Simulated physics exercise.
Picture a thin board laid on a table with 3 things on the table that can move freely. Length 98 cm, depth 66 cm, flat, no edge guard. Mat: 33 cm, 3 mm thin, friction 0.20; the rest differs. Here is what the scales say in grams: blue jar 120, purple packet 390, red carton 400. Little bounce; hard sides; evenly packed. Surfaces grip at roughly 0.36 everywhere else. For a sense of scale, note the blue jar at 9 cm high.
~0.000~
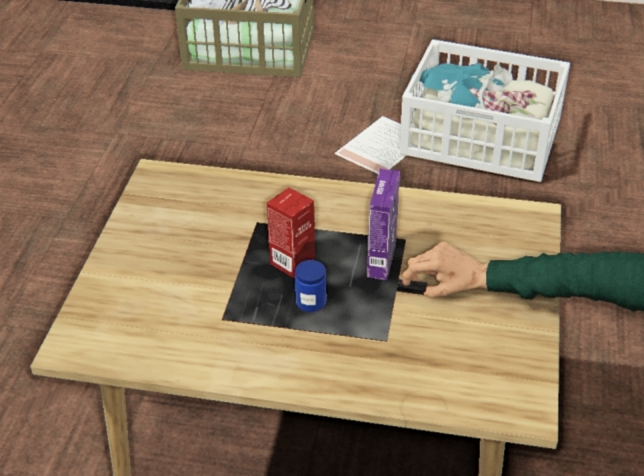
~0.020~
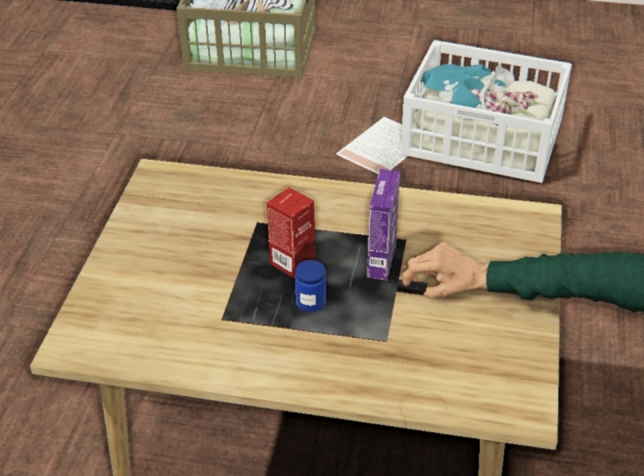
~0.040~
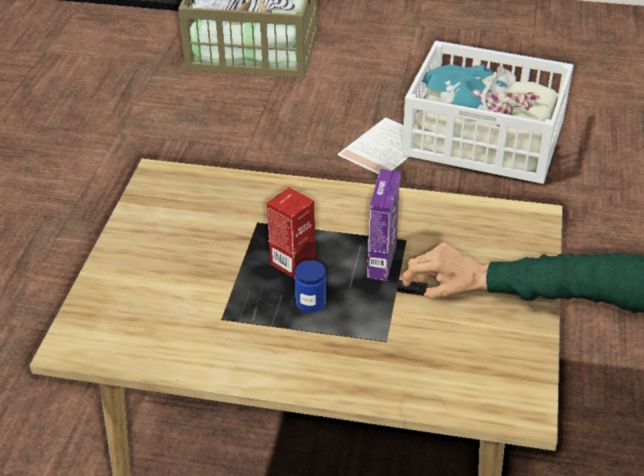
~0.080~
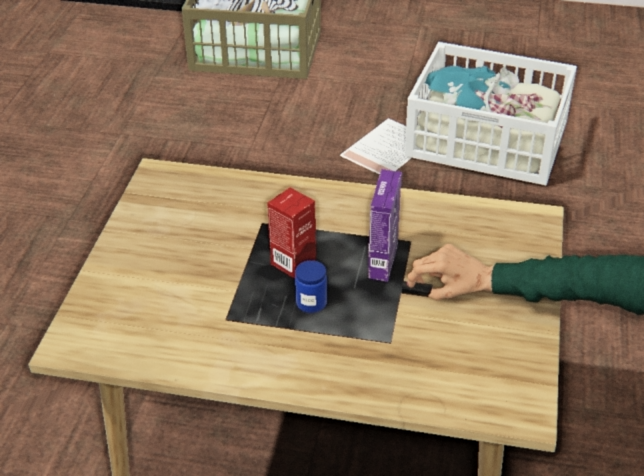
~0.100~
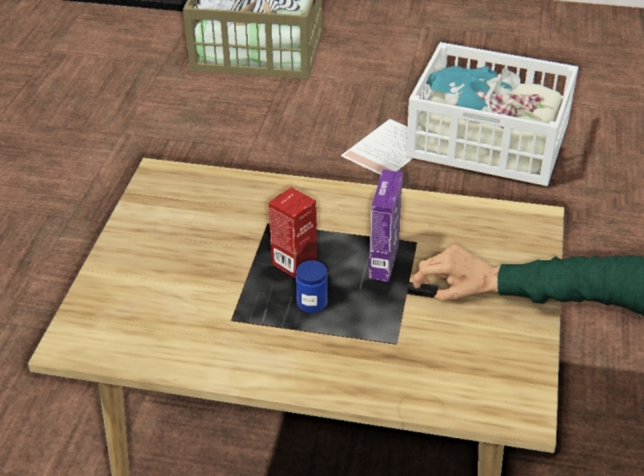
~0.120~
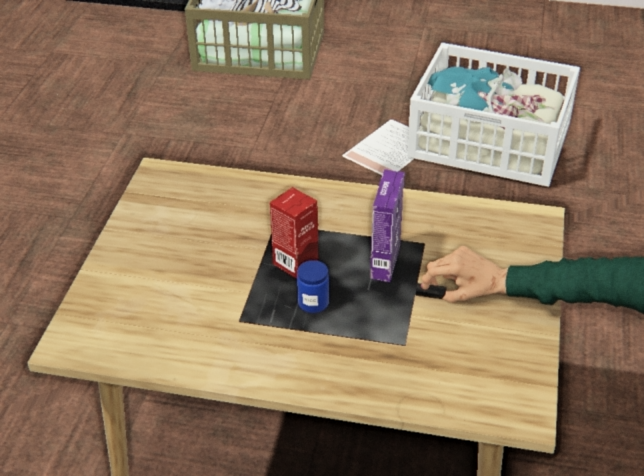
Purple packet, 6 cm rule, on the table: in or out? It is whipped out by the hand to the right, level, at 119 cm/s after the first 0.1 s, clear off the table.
Out.
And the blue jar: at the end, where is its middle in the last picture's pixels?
About (362, 294).
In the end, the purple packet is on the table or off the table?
When everything stops, the purple packet is out of bounds.
Around 0.52 s, 51 cm of pull; purple packet shifted 23 cm near (497, 240); blue jar shifted 10 cm; red carton shifted 5 cm.
Around 0.92 s, 86 cm of pull; purple packet now off the table; blue jar shifted 10 cm; red carton shifted 5 cm.
Finally (1.4 s), off the table, purple packet; not toppled but over 6 cm from the start, blue jar; red carton still in place (within 6 cm).
